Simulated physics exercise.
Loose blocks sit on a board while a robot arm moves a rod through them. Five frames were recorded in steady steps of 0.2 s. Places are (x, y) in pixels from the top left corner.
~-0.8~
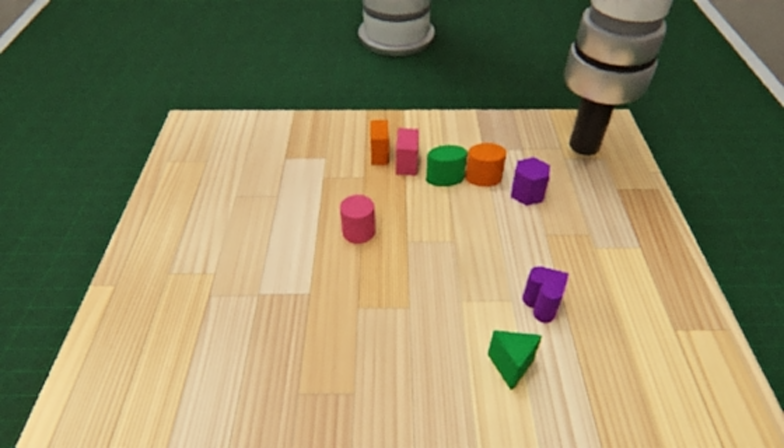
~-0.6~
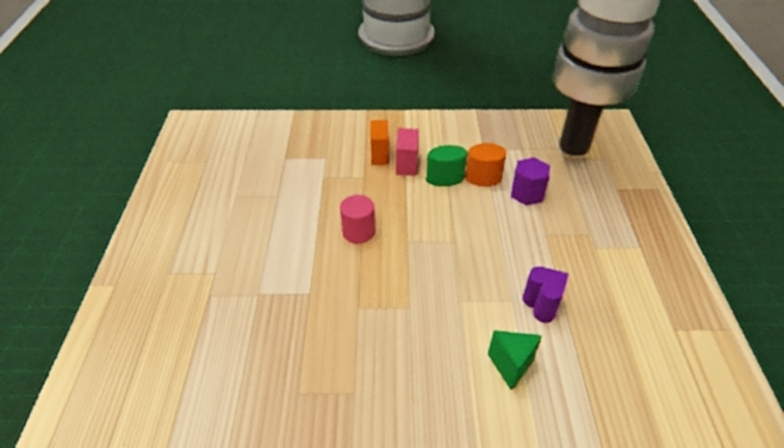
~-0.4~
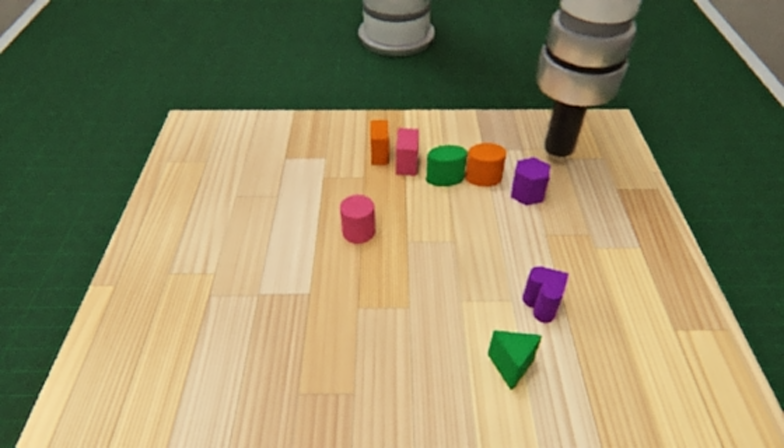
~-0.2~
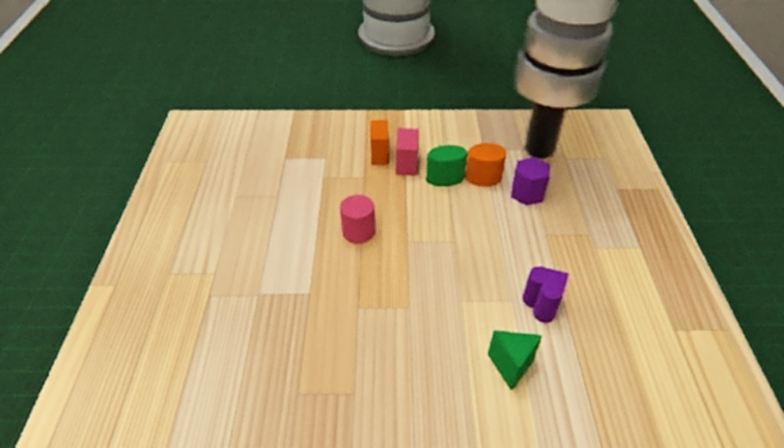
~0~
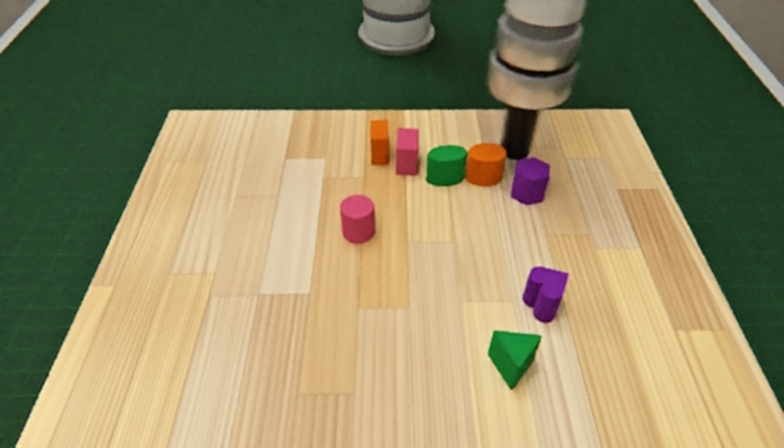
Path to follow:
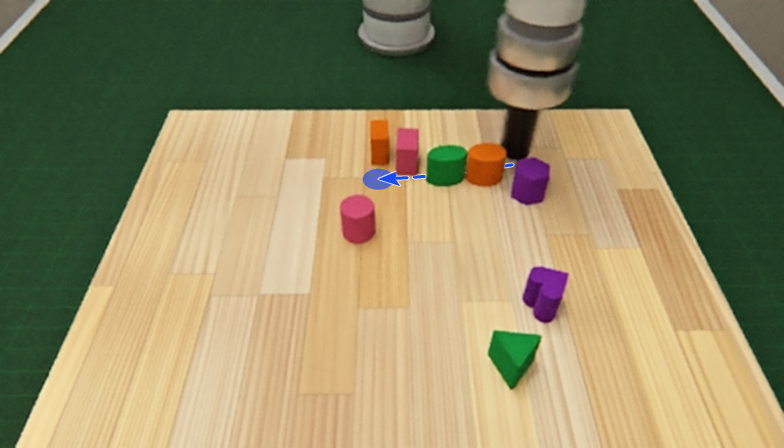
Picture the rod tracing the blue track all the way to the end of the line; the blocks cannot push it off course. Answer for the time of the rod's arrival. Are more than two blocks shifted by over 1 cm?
My answer is yes.
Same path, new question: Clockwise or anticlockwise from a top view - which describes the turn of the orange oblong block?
Its spin: Clockwise.
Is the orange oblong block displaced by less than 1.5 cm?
I'd say no.
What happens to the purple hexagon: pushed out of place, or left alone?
Here the purple hexagon stays on its spot.
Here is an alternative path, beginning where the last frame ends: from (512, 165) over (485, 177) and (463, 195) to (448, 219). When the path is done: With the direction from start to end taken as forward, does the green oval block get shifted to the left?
No.
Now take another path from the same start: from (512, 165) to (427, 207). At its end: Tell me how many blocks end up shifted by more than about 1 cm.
My forecast: 2.
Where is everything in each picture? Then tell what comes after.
In the first picture, lower end of the rod (584, 146), tops of blocks, orange oblong block (379, 129), pink oblong block (408, 138), green oval block (448, 152), orange oval block (488, 151), purple hexagon (533, 168).
In the second picture, rod (574, 147), blocks as before.
In the third picture, rod (559, 148), blocks as before.
In the fourth picture, rod (539, 149), blocks as before.
In the fifth picture, rod (515, 151), orange oblong block (379, 129), pink oblong block (408, 138), green oval block (448, 152), orange oval block (488, 151), purple hexagon (533, 168).
The drawn path runs from (512, 165) via (447, 174), ending at (378, 179).
On the path given first. One third of the way, rod (469, 157); green oval block (425, 161), turned 65° clockwise; orange oval block (458, 166), turned 55° anticlockwise.
Two thirds of the way, rod (424, 162); pink oblong block (404, 137), turned 20° clockwise; green oval block (410, 168), turned 70° clockwise; orange oval block (448, 172), turned 105° anticlockwise.
At the end, rod (378, 165); orange oblong block (368, 121), turned 40° clockwise; pink oblong block (376, 136), turned 75° clockwise; green oval block (397, 172), turned 15° clockwise; orange oval block (448, 172), turned 105° anticlockwise; purple hexagon not moved.
